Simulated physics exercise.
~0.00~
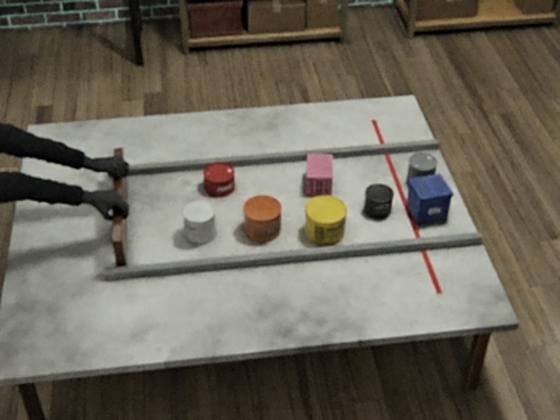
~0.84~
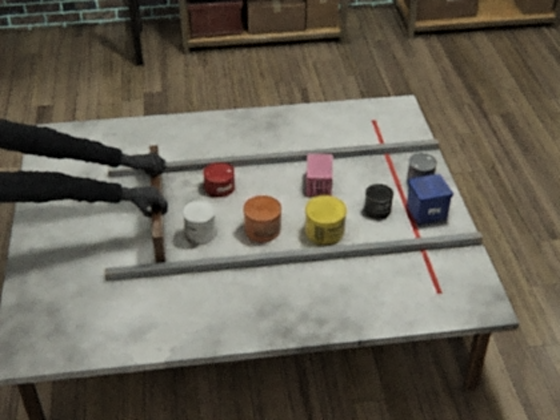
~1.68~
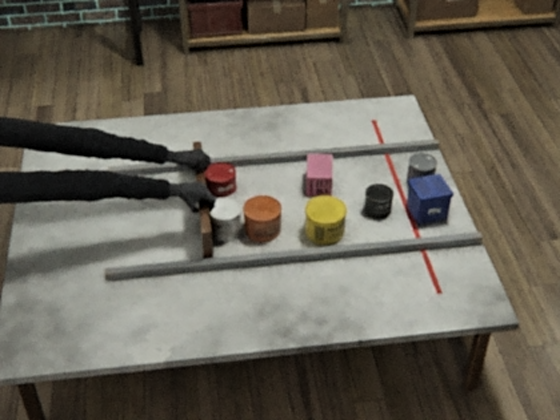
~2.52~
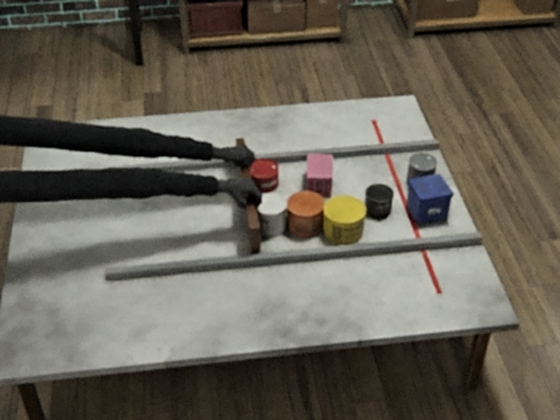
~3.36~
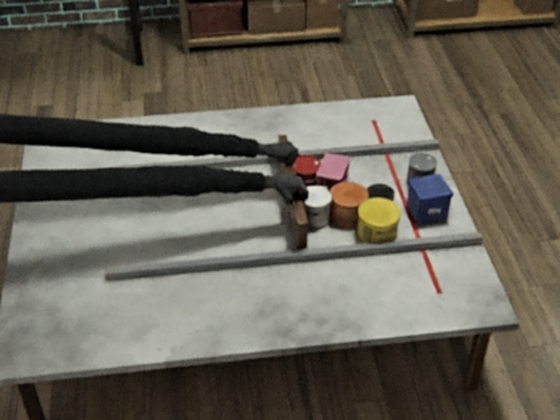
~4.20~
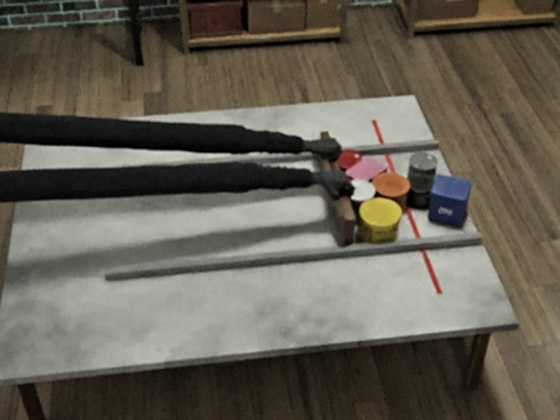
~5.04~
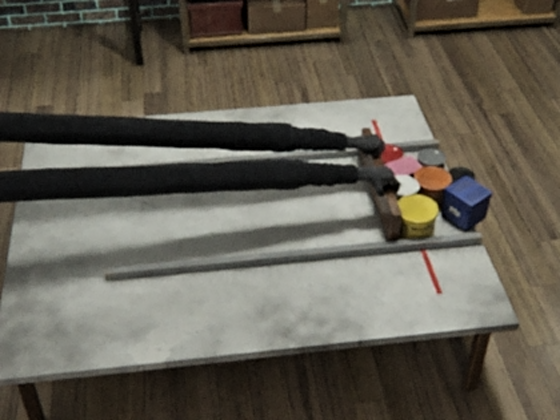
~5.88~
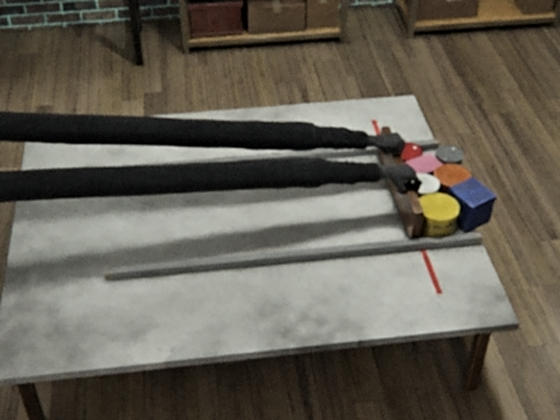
On a pale tabletop between two rails, two black-gloved arms push a wooden plank rightward, gathering pails, canisters and boxes into a tight cluster and driving them over a red tape line, until the black pail drops off the right edge and the plank stops near the tape.
